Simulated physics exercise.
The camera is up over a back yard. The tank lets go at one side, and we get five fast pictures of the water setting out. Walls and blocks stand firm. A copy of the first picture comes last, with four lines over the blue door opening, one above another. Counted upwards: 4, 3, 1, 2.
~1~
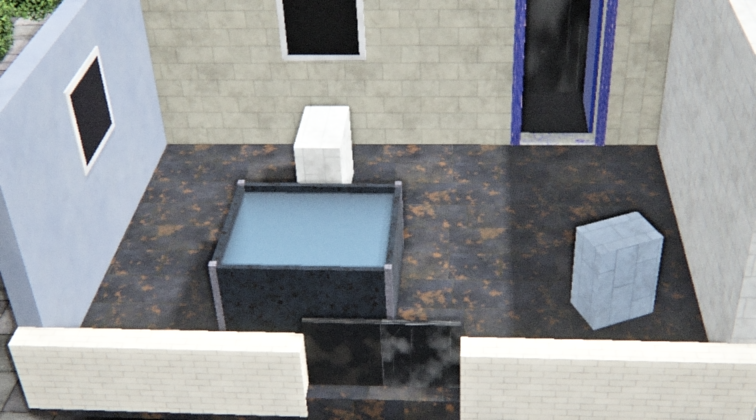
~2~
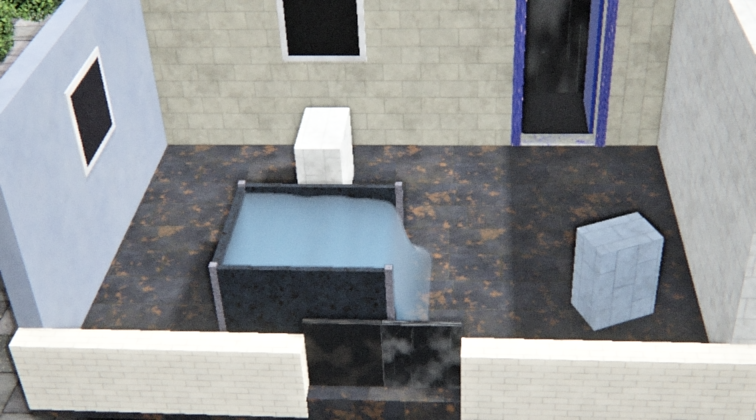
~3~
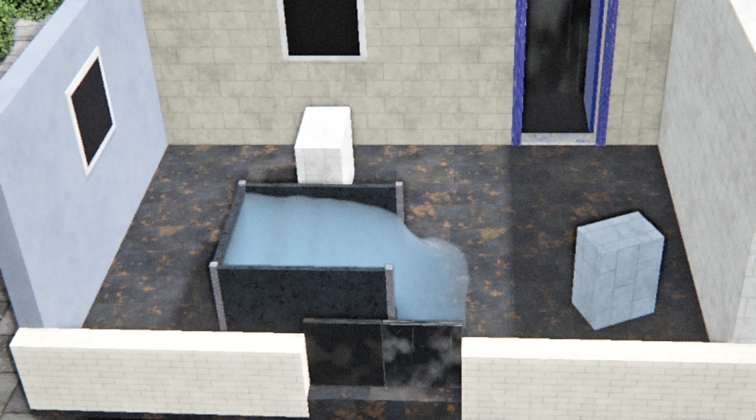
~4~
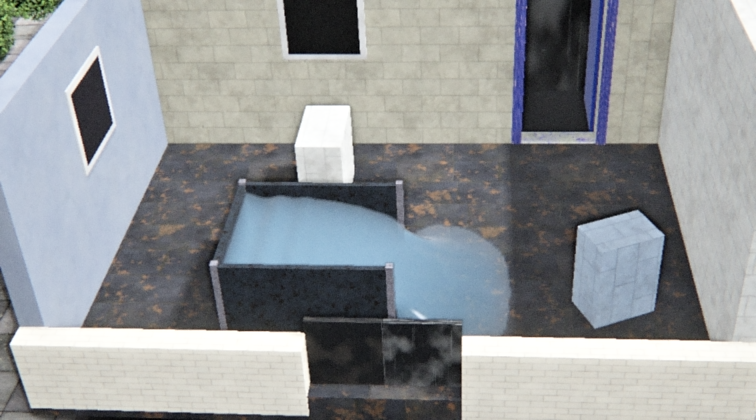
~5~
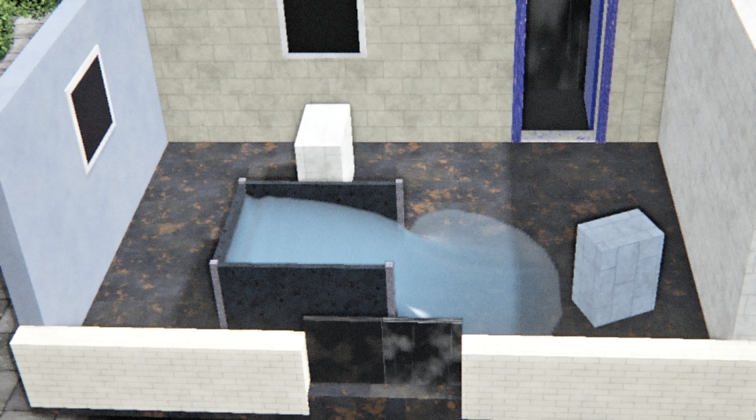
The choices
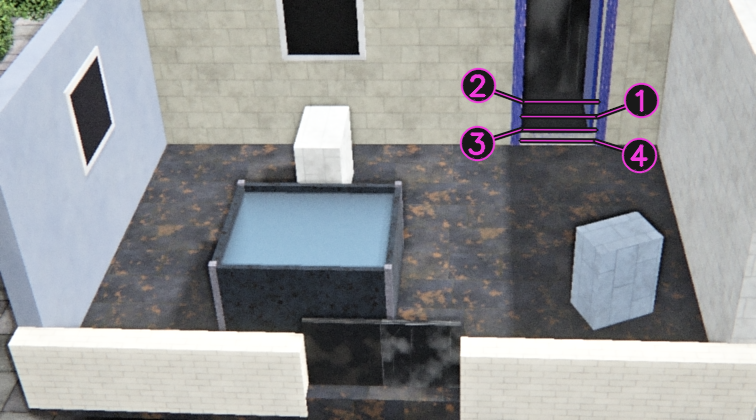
A square tank of pale blue water with dark sides stands left of centre in a walled back yard, seen from above by a still camera. Behind it is a white block, with a blue-framed doorway at the back right, a pale grey-blue block at right, and a dark gate between low cream walls in front. The tank's right side opens, and water pours out rightward, spreading in a rounded sheet across the dark, rust-flecked ground towards the grey-blue block.
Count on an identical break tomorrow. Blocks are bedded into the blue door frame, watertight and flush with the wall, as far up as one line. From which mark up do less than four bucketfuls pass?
Take 3.
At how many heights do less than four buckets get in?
Three.
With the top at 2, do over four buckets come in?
No, that is safe.
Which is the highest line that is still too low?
That is line 4.
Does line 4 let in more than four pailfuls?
Yes, it does.
On the marked copy, 1 at (559, 116); 2 at (560, 101); 3 at (558, 129); 4 at (557, 140); from the bottom up 4, 3, 1, 2.
If 1 is chosen, nothing gets over.
If 2 is chosen, nothing gets over.
If 3 is chosen, a splash gets over, under a bucket.
If 4 is chosen, about 11 bucketfuls get in.
